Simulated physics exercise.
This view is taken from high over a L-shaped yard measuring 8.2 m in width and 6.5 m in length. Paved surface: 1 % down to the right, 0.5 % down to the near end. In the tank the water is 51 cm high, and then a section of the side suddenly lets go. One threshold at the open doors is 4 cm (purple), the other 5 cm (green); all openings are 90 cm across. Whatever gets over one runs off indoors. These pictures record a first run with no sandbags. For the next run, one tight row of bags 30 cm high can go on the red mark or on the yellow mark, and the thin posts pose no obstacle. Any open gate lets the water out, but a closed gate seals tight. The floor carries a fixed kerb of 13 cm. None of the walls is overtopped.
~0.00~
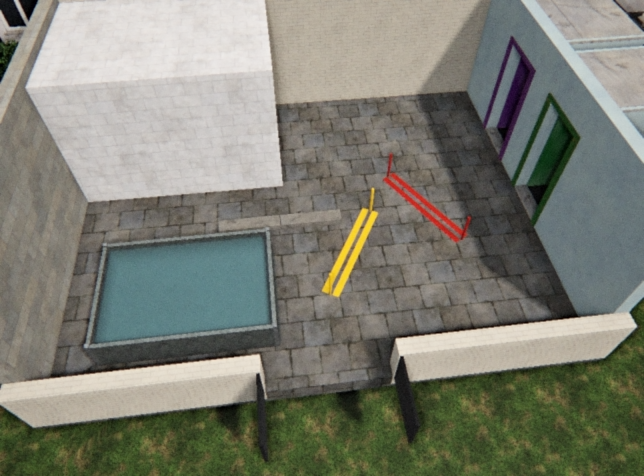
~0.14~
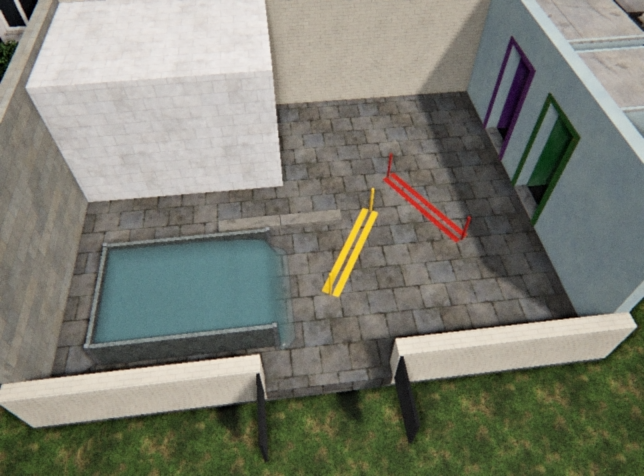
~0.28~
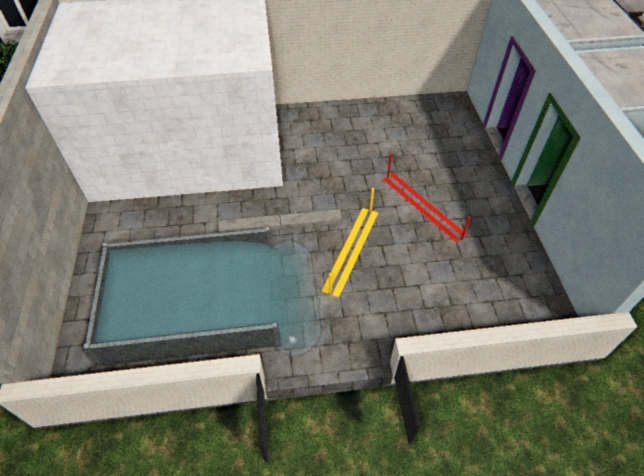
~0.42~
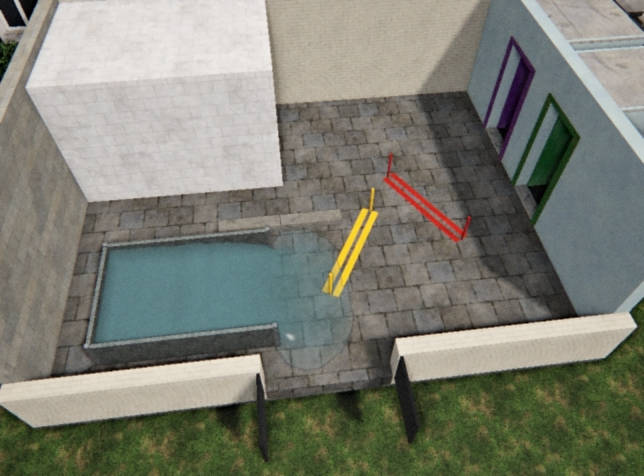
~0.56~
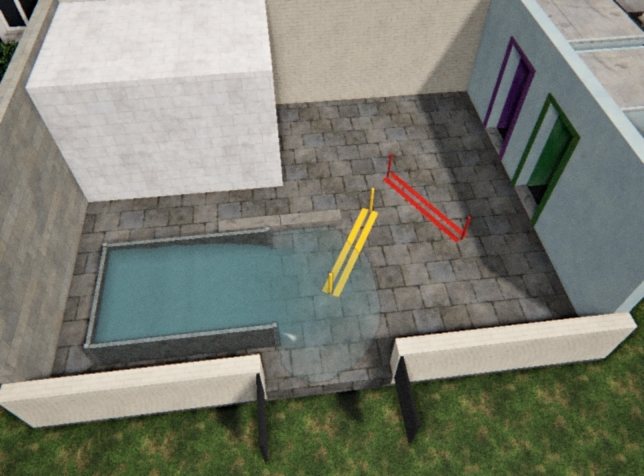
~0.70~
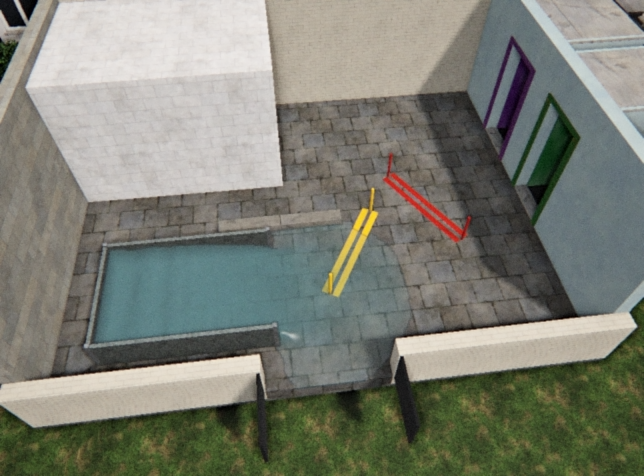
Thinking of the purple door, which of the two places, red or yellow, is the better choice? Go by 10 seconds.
The better choice is red.
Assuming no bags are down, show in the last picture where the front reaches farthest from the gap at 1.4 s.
At about (527, 294).
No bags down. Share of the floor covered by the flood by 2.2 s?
I'd guess around 40 in a hundred.
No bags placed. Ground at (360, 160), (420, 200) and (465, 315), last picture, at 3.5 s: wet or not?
Respectively: Clear, covered and covered.
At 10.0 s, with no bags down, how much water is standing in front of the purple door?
I'd say close to 8.5 cm.
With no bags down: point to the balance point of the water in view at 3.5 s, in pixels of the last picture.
Near (382, 278) in the last picture.
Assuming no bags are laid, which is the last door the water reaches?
That's the purple door, I'd say.
After 1.4 s water covers 30 % of the floor and is deepest (24 cm) near (280, 330) in the run without bags; in at the purple door, 0 L with no bags, 0 L with the row on red, 0 L on yellow.
After 2.2 s water covers 40 % of the floor and is deepest (20 cm) near (280, 330) in the run without bags; in at the purple door, 0 L with no bags, 0 L with the row on red, 0 L on yellow.
After 3.5 s water covers 50 % of the floor and is deepest (30 cm) near (581, 339) in the run without bags; in at the purple door, 0 L with no bags, 0 L with the row on red, 0 L on yellow.
After 6.0 s water covers 55 % of the floor and is deepest (20 cm) near (465, 100) in the run without bags; in at the purple door, 24 L with no bags, 0 L with the row on red, 0 L on yellow.
After 10.0 s water covers 75 % of the floor and is deepest (11 cm) near (279, 113) in the run without bags; in at the purple door, 52 L with no bags, 4 L with the row on red, 40 L on yellow.
